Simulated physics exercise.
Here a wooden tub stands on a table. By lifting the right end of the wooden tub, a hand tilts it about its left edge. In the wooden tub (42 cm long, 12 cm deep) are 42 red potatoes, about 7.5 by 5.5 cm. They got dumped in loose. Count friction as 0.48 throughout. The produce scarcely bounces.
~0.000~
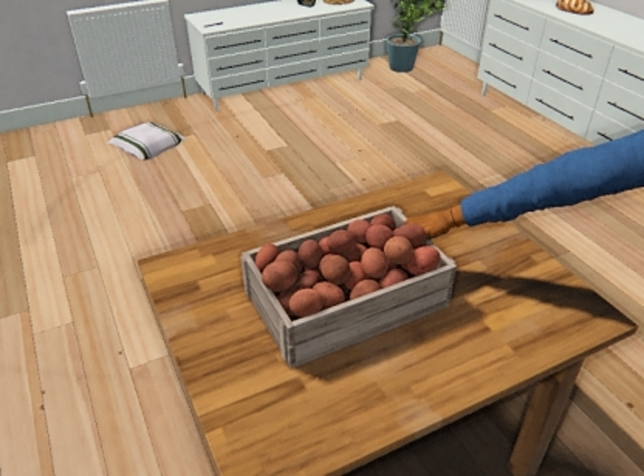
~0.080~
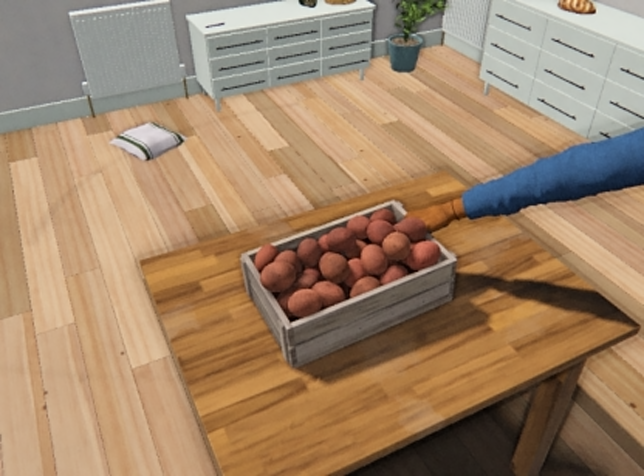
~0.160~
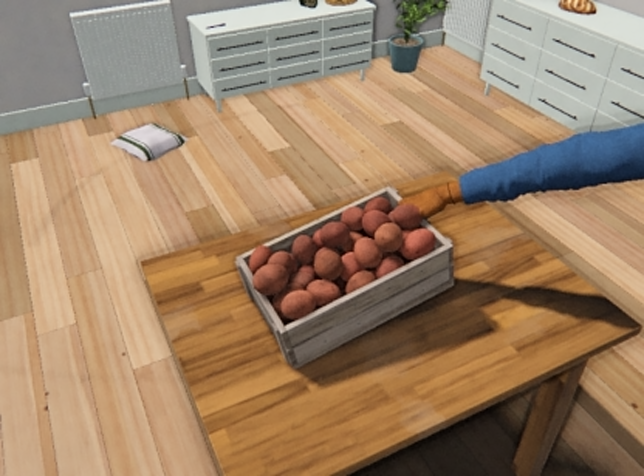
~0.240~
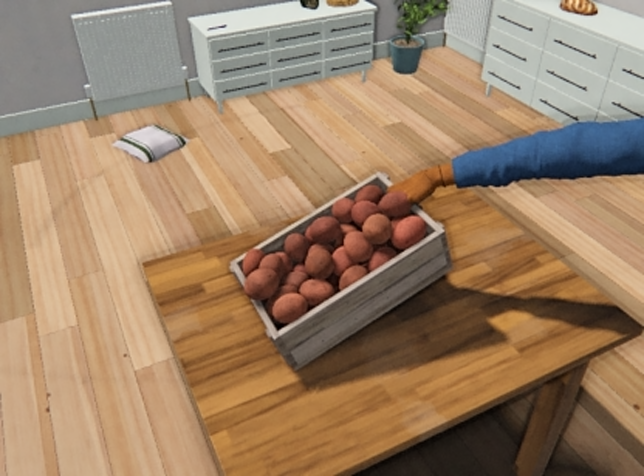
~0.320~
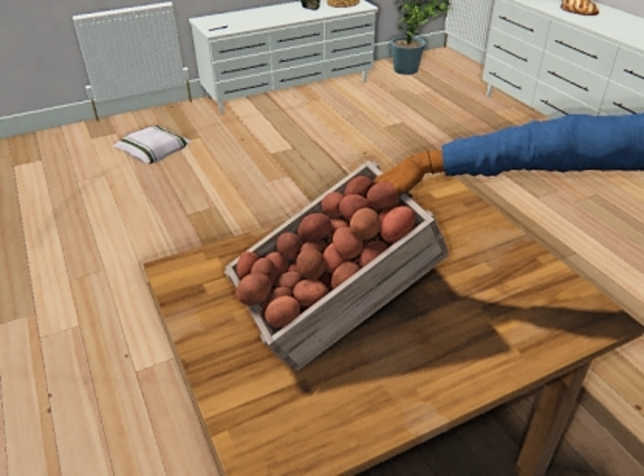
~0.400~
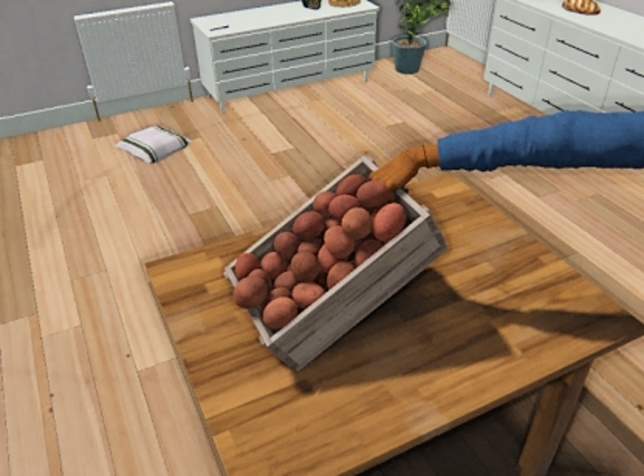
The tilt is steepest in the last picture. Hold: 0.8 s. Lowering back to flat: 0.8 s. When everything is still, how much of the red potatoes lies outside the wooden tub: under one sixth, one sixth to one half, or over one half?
It keeps over five sixths.
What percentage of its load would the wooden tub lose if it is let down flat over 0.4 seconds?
Wooden tub: 0 per cent.
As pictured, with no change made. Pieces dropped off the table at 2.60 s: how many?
Around 1, roughly.
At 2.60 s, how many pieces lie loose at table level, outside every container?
Count: Around 0.
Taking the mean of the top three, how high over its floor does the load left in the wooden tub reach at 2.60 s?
17 centimetres high, more or less.
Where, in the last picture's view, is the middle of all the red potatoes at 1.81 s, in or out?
(345, 275).
After 0.75 s, tilt 29°; the wooden tub is down by 1 of 42.
After 1.19 s, tilt 29°; the wooden tub is down by 1 of 42.
After 1.81 s, tilt 4°; the wooden tub is down by 1 of 42.
Final count (at 2.60 s), the wooden tub is down by 1 of 42. Asked share, 1 of 42, 2 per cent.
